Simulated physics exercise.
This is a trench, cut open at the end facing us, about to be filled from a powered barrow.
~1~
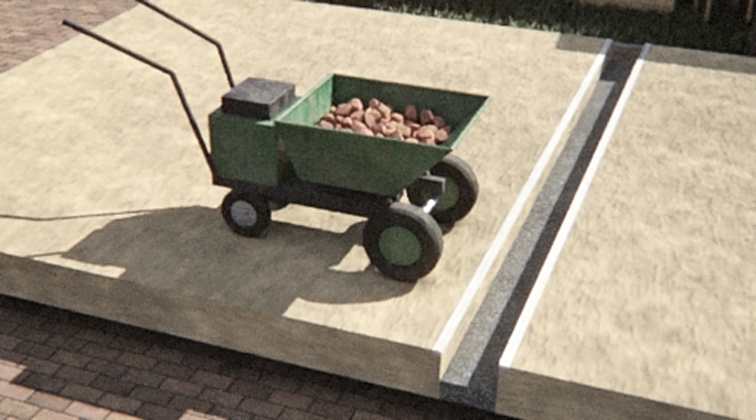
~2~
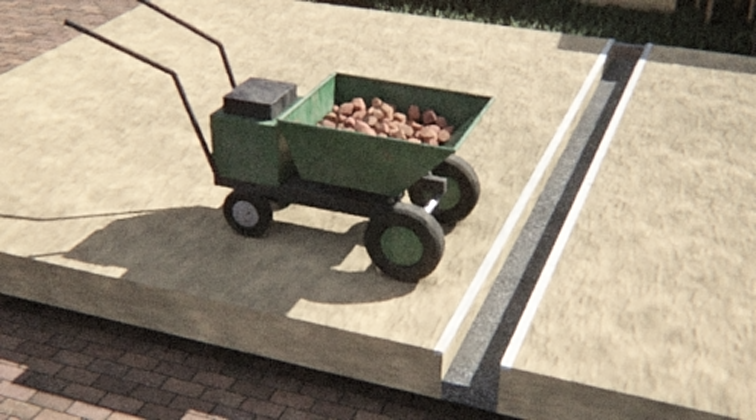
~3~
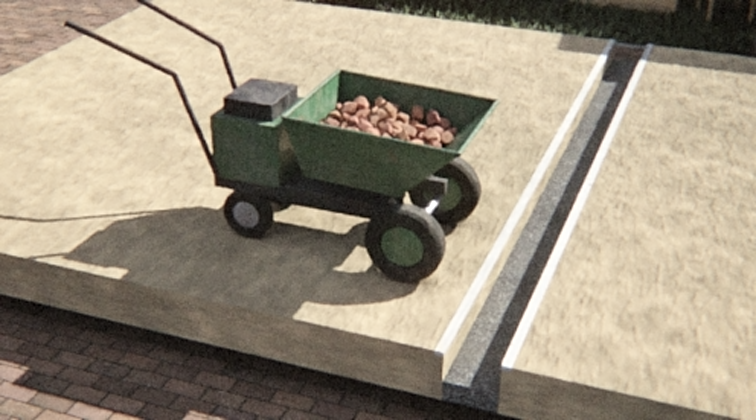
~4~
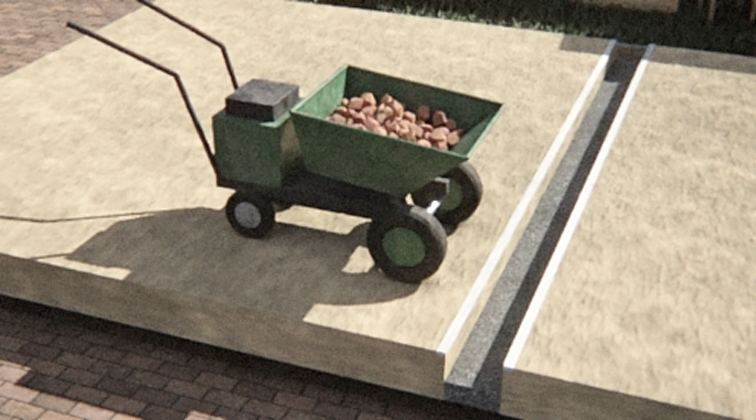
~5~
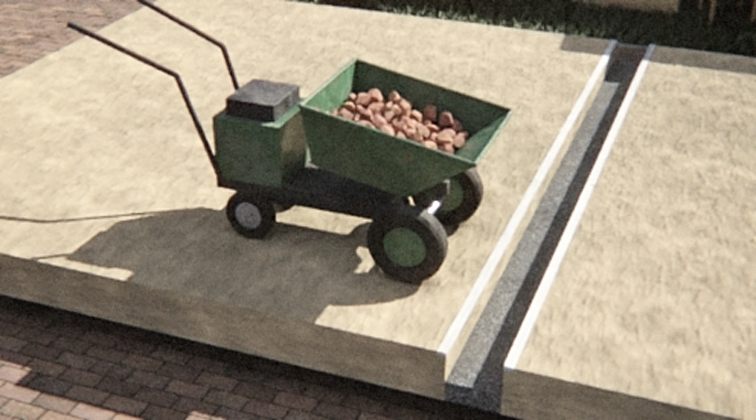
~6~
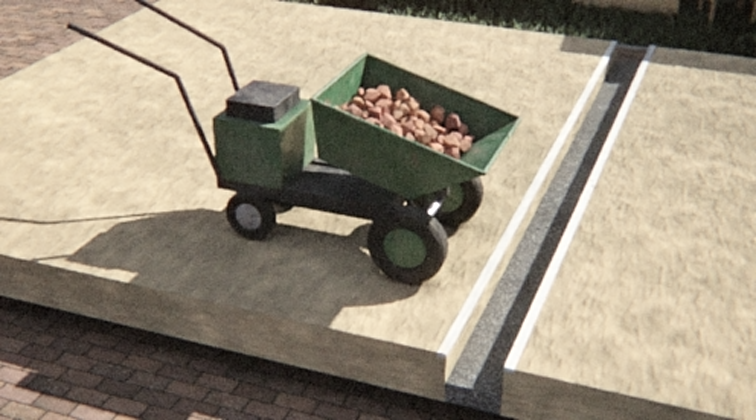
Green skip of reddish rubble on a powered barrow tilting gradually forward to the right, beside a narrow trench in a pale slab.
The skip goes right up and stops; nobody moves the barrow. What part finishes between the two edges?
The trench takes only the smaller part.
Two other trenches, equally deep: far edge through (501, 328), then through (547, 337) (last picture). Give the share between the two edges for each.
Near 0 % and 60 %.
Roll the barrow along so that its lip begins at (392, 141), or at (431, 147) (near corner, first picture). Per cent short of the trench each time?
First some 10, then 0 per cent.
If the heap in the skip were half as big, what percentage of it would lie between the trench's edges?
It comes to 10 per cent or so.
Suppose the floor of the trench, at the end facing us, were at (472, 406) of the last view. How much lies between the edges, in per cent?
It comes to 10 per cent or so.
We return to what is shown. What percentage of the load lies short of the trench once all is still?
Near 0 %.
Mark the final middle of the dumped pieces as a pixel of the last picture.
At about (591, 275).
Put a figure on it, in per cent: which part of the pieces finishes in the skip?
Close to 20 per cent.
Soon after the last picture, skip tipped steeply; all in the skip.
A little later, skip tipped right over; most in the skip; a stray few in or heaped over the trench; a small part beyond it; a stray few falling.
Later still, skip tipped right over; about a quarter in the skip; a small part in or heaped over the trench; most beyond it.
At rest, skip tipped right over; about a quarter in the skip; a small part in or heaped over the trench; most beyond it.
